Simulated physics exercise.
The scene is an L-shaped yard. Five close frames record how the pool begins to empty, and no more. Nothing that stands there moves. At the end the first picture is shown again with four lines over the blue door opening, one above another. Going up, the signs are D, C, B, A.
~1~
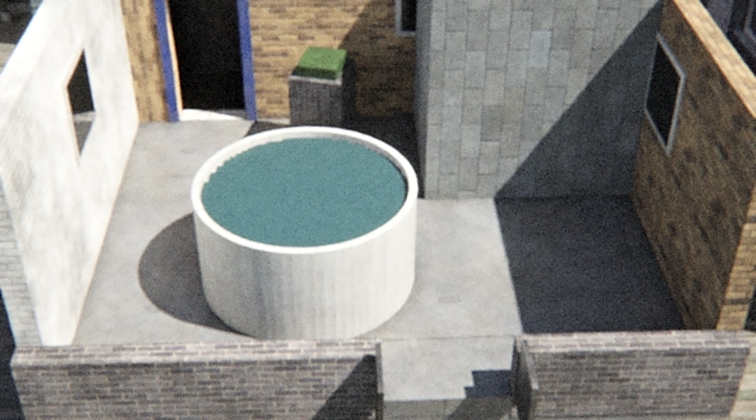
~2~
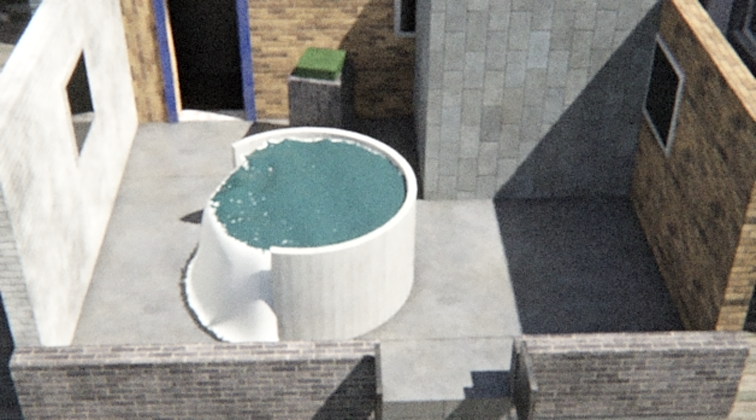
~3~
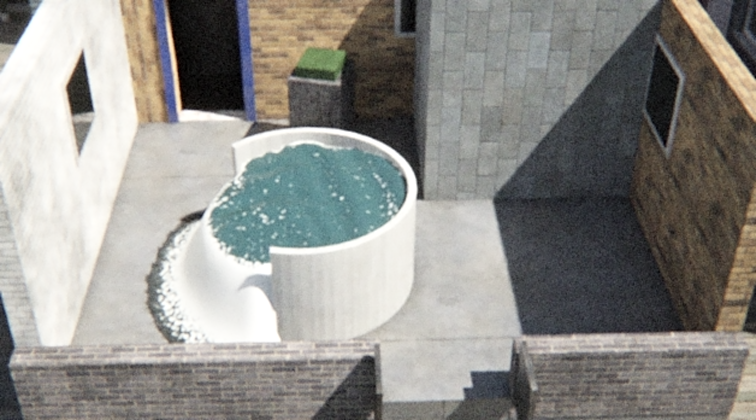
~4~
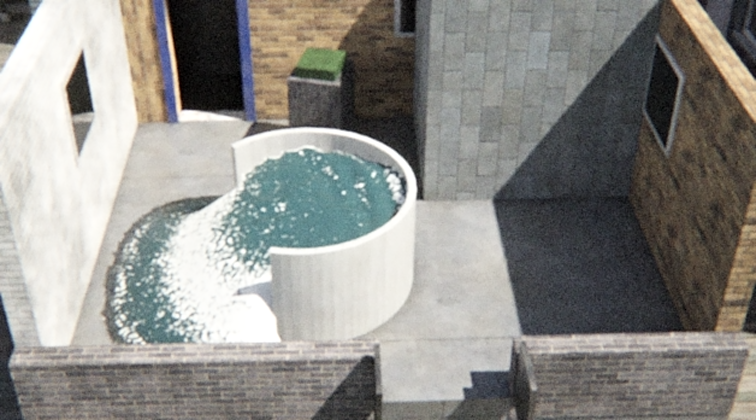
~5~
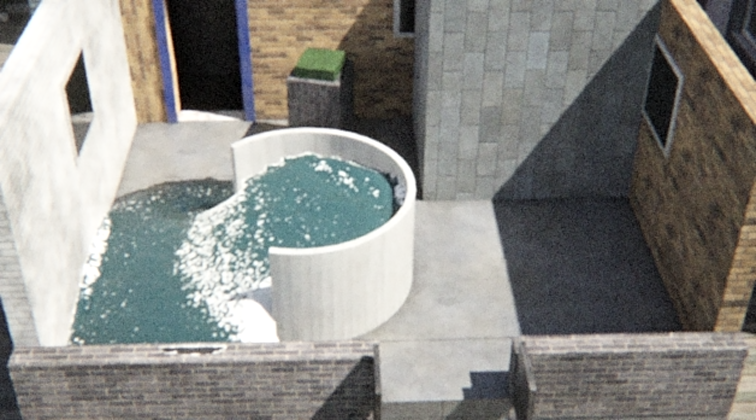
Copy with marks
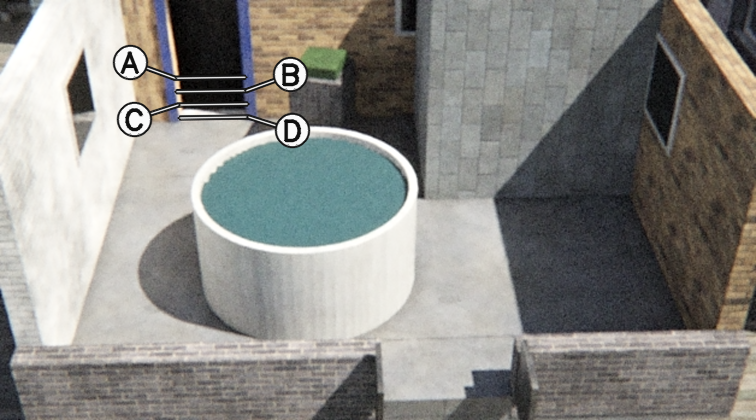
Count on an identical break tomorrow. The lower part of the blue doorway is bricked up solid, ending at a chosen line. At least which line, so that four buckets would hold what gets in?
I would pick mark B.
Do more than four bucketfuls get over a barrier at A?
No, not at all.
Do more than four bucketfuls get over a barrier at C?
Yes, it does.
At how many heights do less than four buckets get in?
Two of them.
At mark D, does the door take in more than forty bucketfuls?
Yes, it does.
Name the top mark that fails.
C.
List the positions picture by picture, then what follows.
Water in the pool at rest, its middle at (305, 191); foot of the blue doorway at (214, 120); open gate at (448, 332).
Water covers 3 % of the ground and shows as far out as (189, 273).
Water covers 8 % of the ground and shows as far out as (179, 234).
Water covers 17 % of the ground and shows as far out as (168, 210).
Water covers 25 % of the ground and shows as far out as (129, 200).
On the marked copy, A at (210, 77); B at (211, 91); C at (212, 104); D at (214, 117); from the bottom up D, C, B, A.
With A, nothing gets over.
With B, a splash gets over, under a bucket.
With C, about 11 bucketfuls get in.
With D, dozens of bucketfuls pour in.
